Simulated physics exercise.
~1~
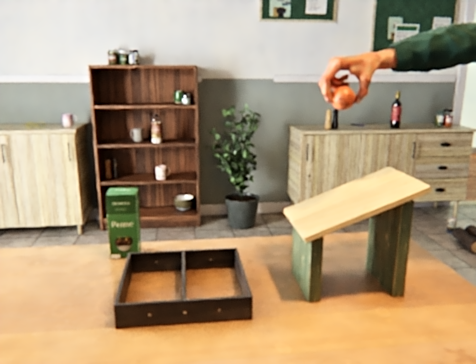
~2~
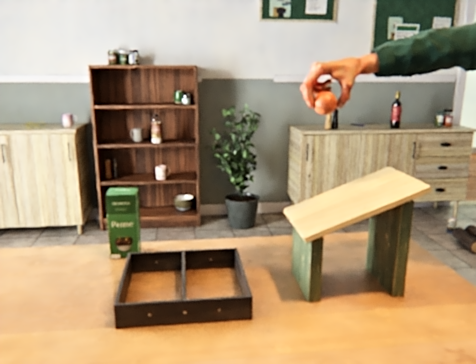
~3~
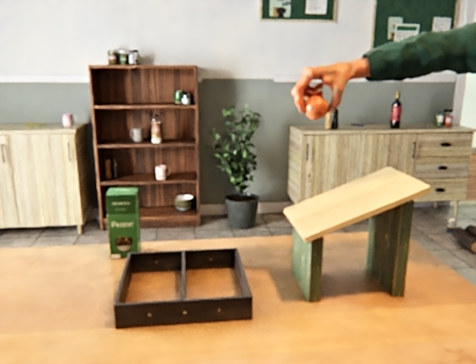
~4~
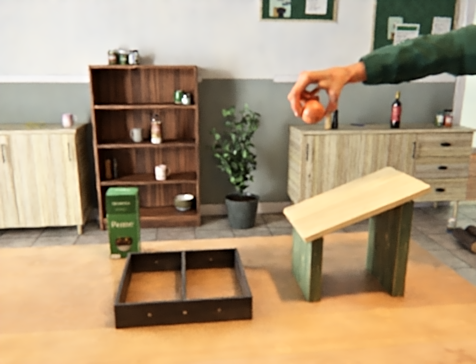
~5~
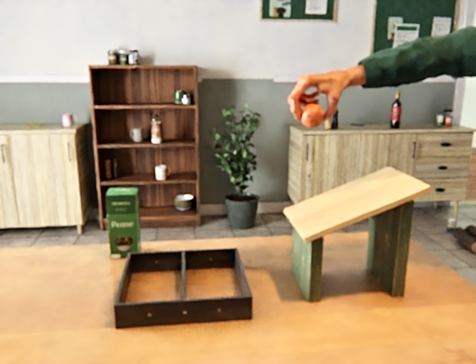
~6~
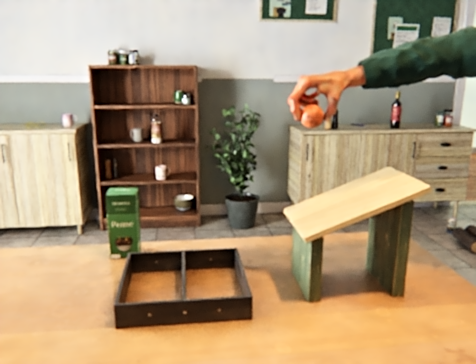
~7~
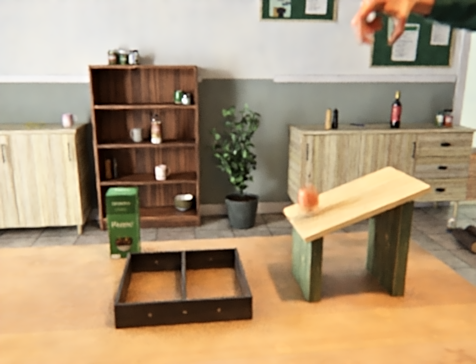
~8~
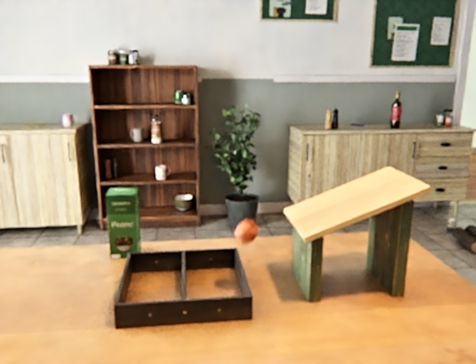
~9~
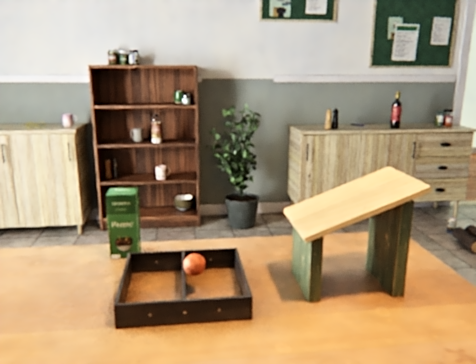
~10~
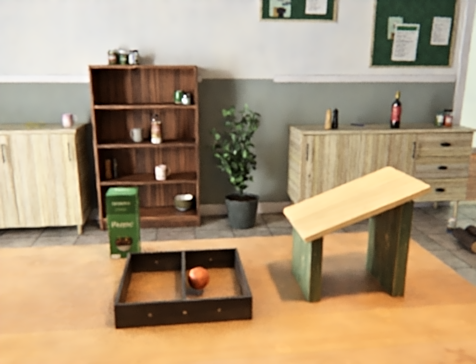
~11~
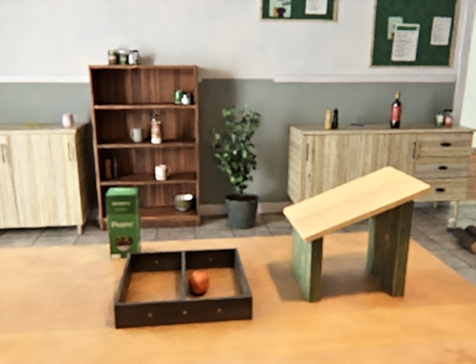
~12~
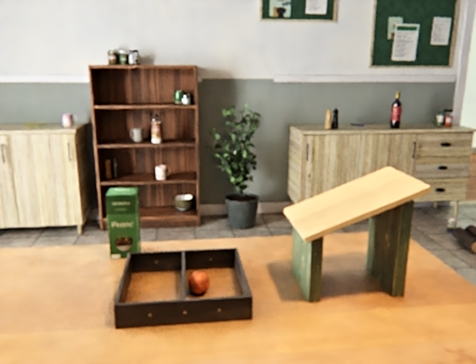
An orange ball is held by a hand reaching in from the right, above a sloping wooden board on dark green supports. The fixed view looks across a tabletop in a room with a brown shelf, a potted plant and pale cabinets behind. A black open tray with two bays sits left of the board, and a green carton stands behind it. The hand shifts slightly left and down, pauses, then lets go and withdraws. The ball drops to the board's low end, flies off leftward into the tray, and settles in the nearer, right-hand bay, while the carton stays put.
